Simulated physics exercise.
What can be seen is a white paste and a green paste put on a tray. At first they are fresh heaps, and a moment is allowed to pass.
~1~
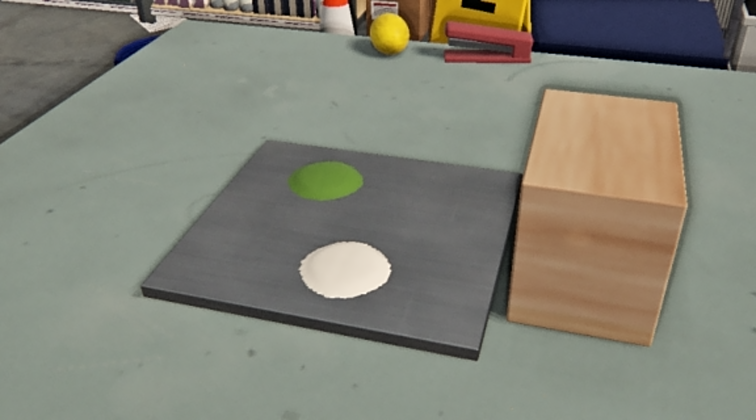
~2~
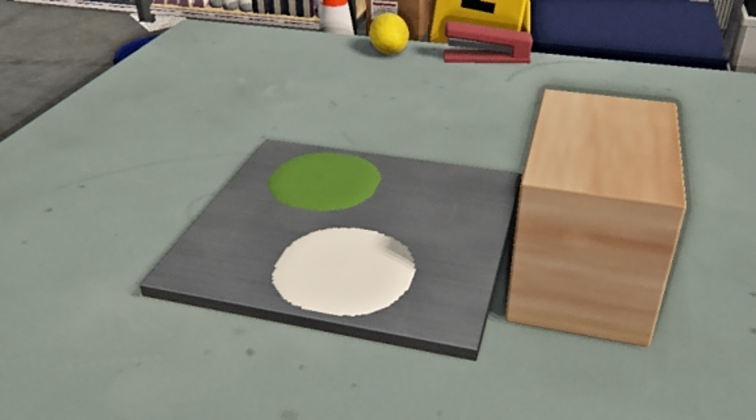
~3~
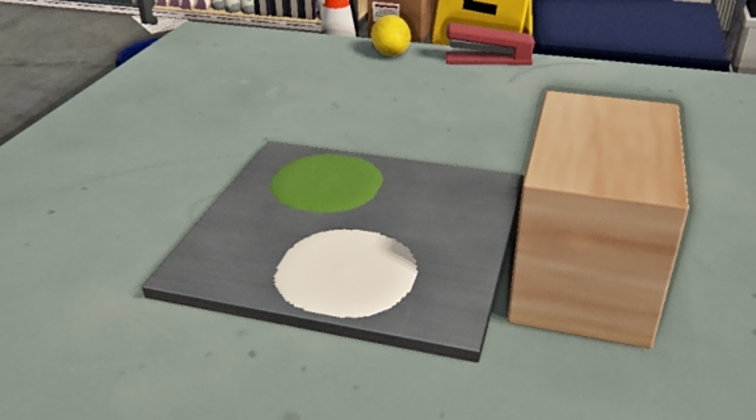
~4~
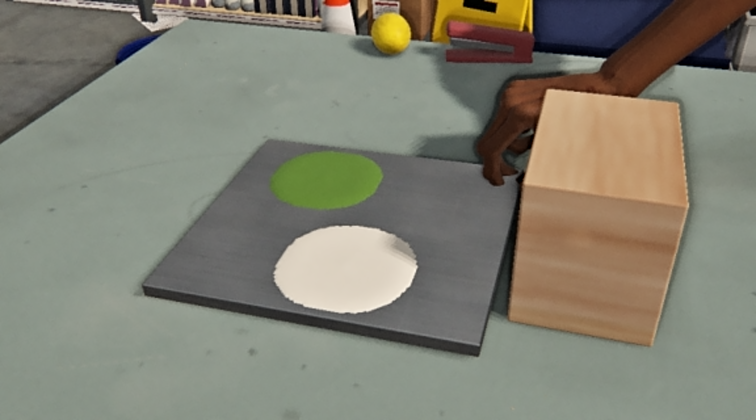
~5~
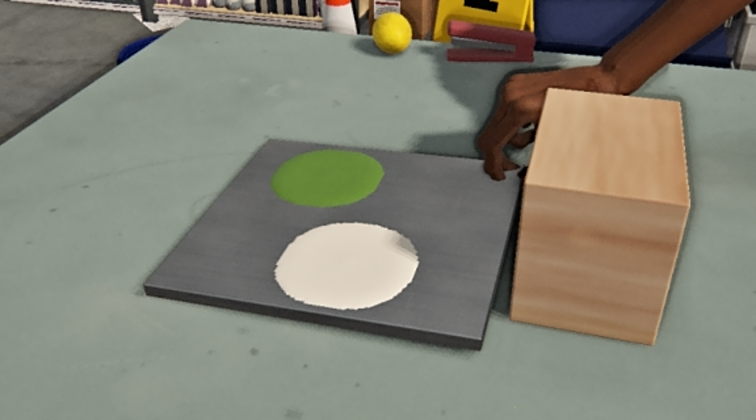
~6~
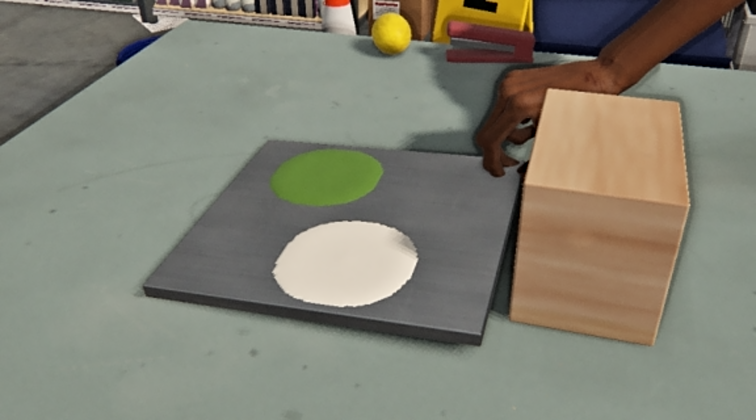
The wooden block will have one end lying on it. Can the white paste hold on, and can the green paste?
So: The white paste, it drops off; the green paste, it drops off.
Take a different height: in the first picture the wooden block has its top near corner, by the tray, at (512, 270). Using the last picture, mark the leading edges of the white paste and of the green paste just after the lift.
The first near (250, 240), the second near (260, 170).
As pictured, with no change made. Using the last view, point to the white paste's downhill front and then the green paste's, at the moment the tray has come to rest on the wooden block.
You'd find them at (185, 235) and (240, 166), in that order.
Next, slope about 31°; the white paste has crept down a long way; the green paste is dripping off the low end.
After that, the white paste is dripping off the low end; the green paste is dripping off the low end.
Finally, slope about 31°; the white paste is dripping off the low end; the green paste is dripping off the low end.
